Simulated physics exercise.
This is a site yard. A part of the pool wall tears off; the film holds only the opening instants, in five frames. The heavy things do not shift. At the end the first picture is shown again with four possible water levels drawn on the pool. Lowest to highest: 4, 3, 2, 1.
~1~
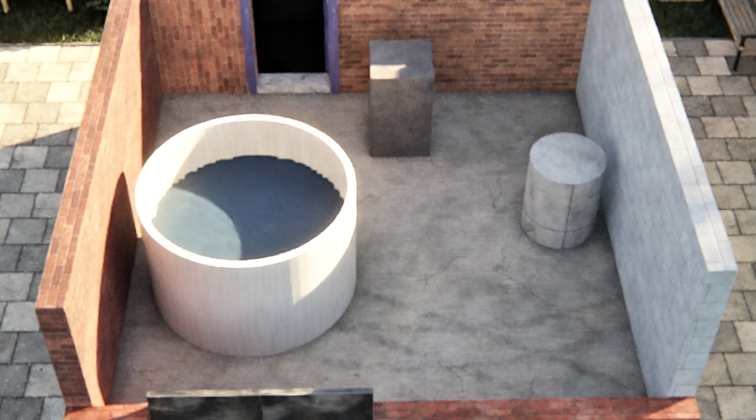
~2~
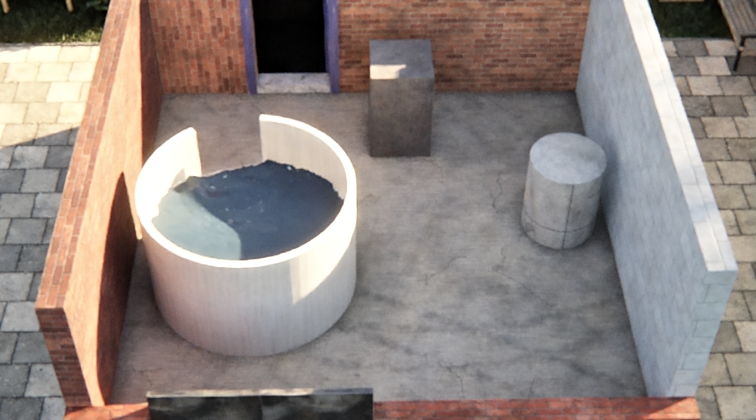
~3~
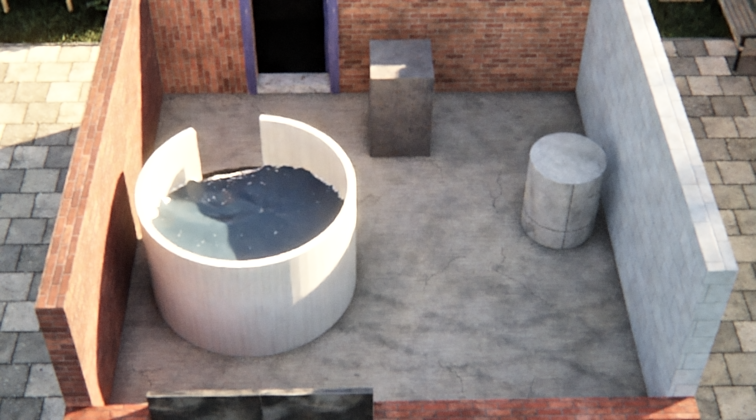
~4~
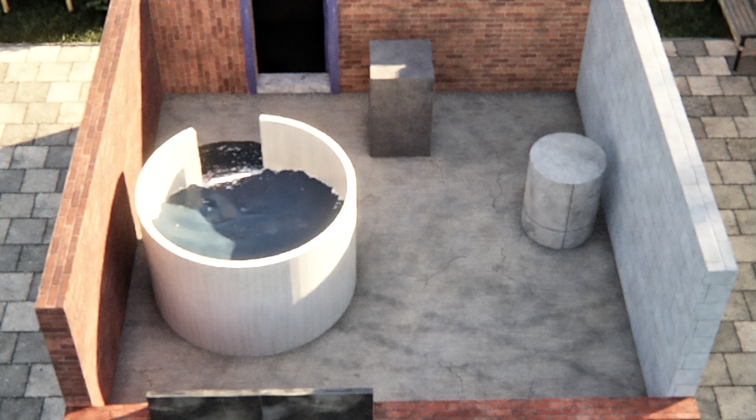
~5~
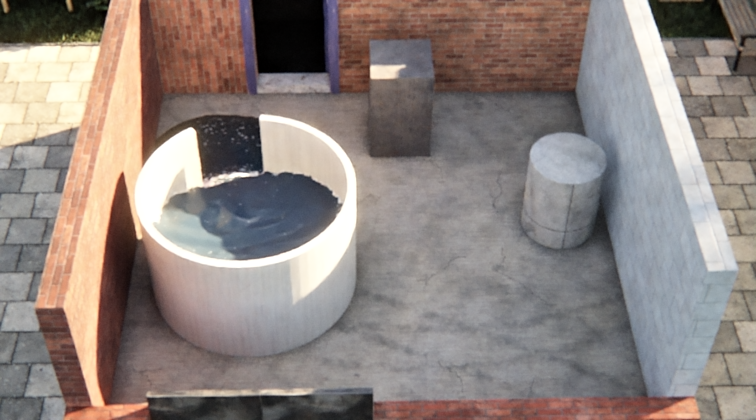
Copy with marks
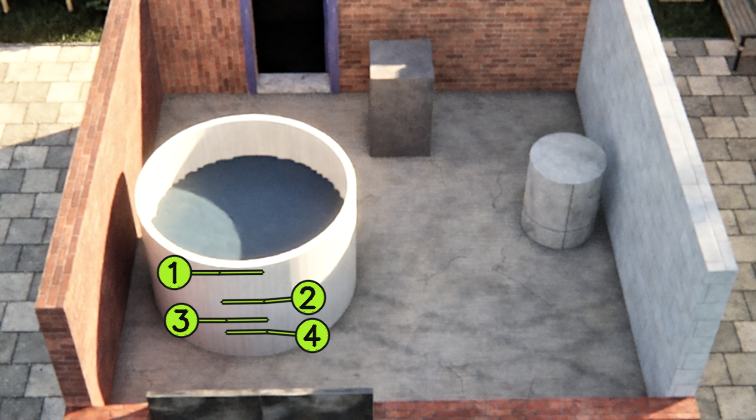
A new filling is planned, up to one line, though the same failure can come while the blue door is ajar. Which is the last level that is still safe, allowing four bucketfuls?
Take 4.
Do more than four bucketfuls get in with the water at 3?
Yes, it does.
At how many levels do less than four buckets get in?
One of the four.
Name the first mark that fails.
That is mark 3.
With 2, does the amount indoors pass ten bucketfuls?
Yes, clearly.
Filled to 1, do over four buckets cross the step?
Yes, it does.
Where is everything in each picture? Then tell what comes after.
In the first picture, water in the pool at rest, its middle at (250, 221); foot of the blue doorway at (294, 93); shut gate at (261, 400).
In the second picture, water covers 1 % of the ground, its front hidden from here.
In the third picture, water covers 3 % of the ground, its front hidden from here.
In the fourth picture, water covers 7 % of the ground, its front hidden from here.
In the fifth picture, water covers 13 % of the ground, its front hidden from here.
On the marked copy, 1 at (240, 272); 2 at (243, 301); 3 at (246, 320); 4 at (247, 332); from the bottom up 4, 3, 2, 1.
With 1, dozens of bucketfuls pour in.
With 2, dozens of bucketfuls pour in.
With 3, about 8 bucketfuls get in.
With 4, a bucket or two gets in.
